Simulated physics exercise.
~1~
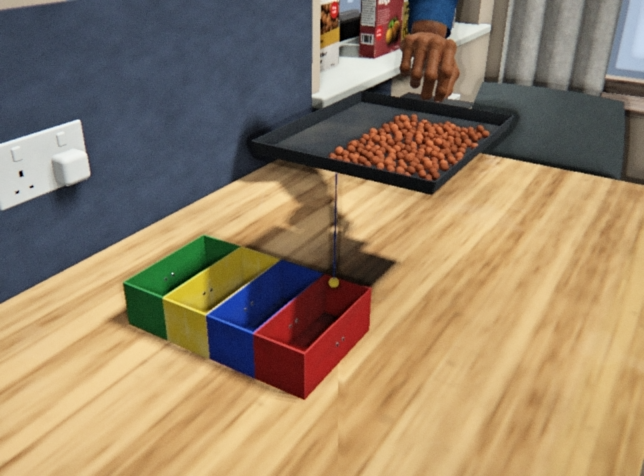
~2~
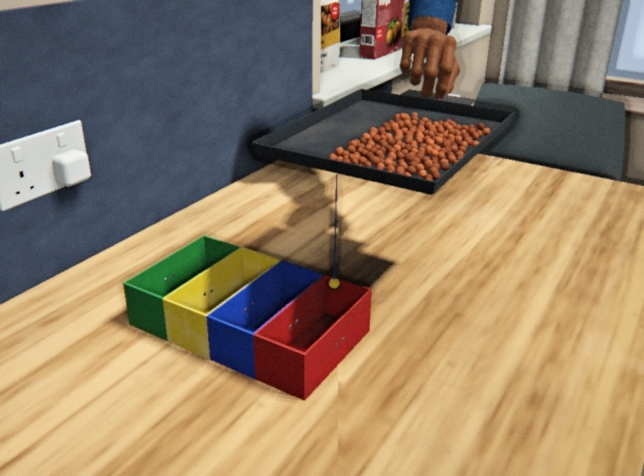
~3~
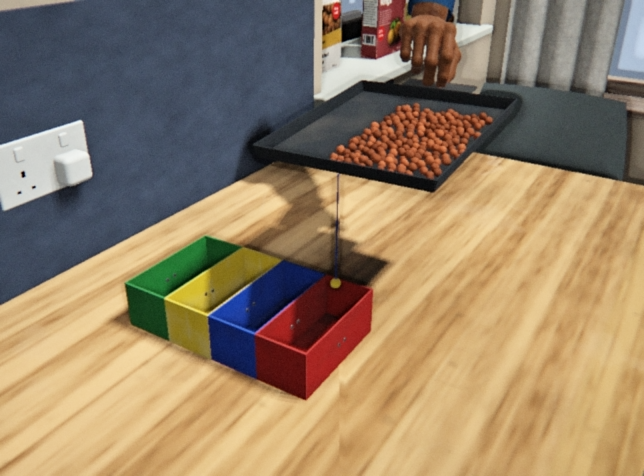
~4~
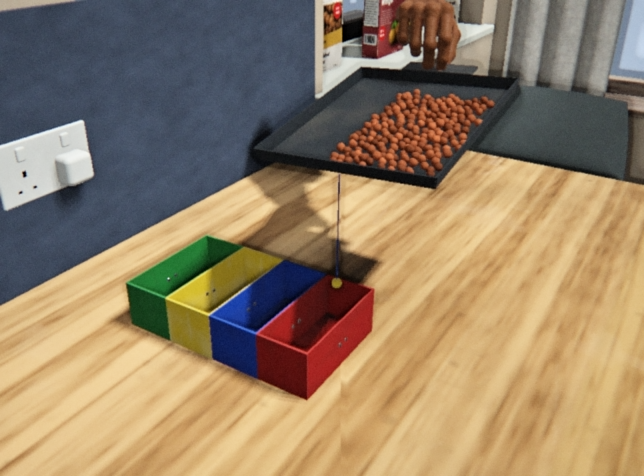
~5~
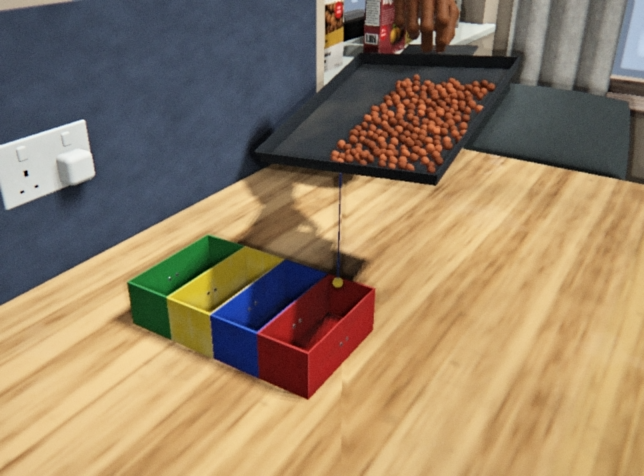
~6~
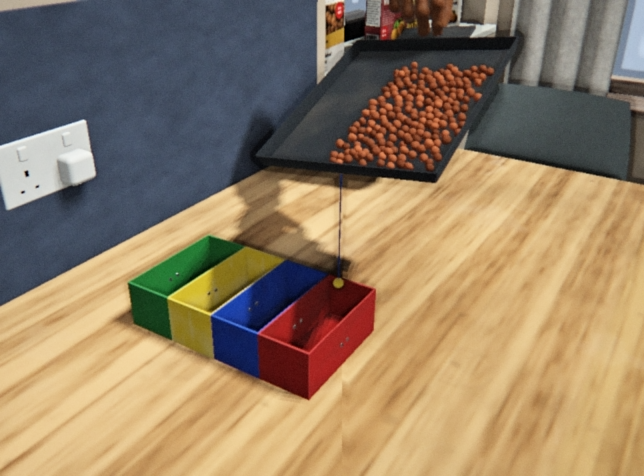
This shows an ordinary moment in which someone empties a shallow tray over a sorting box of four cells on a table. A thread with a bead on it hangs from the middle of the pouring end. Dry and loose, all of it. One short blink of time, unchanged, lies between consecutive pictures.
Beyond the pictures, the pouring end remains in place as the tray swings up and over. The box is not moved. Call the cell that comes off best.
The blue cell comes off best.
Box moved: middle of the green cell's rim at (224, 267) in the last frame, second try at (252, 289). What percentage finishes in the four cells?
You'd see around 100 per cent and then around 90 per cent.
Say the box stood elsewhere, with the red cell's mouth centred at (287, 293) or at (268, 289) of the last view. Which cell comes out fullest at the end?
Try 1: That red cell. Try 2: The red cell.
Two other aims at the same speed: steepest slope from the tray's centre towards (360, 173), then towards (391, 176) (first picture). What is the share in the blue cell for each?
10 % and 0 %.
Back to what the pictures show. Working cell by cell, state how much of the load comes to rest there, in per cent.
As percentages, the split is green cell 0, then yellow cell 20, then blue cell 50, and finally red cell 20.
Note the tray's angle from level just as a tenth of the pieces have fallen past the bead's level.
Angle: Close to 90°.
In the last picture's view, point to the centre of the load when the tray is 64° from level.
The middle of the pieces sits at roughly (334, 139).
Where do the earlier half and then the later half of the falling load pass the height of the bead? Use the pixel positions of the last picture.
Near (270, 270) and later near (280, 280).
Soon after the last picture, tray tipped steeply; nearly all on the tray; a stray few falling or outside the box.
A little later, tray tipped past a quarter turn; about two thirds on the tray; a small part in the yellow cell; a small part in the blue cell; a stray few in the red cell; a stray few in the green cell; a small part falling or outside the box.
Later still, tray tipped past a quarter turn; about half in the blue cell; about a quarter in the yellow cell; about a quarter in the red cell; a stray few in the green cell; a small part falling or outside the box.
At rest, tray tipped past a quarter turn; about half in the blue cell; about a quarter in the yellow cell; about a quarter in the red cell; a stray few in the green cell; a small part outside the box.
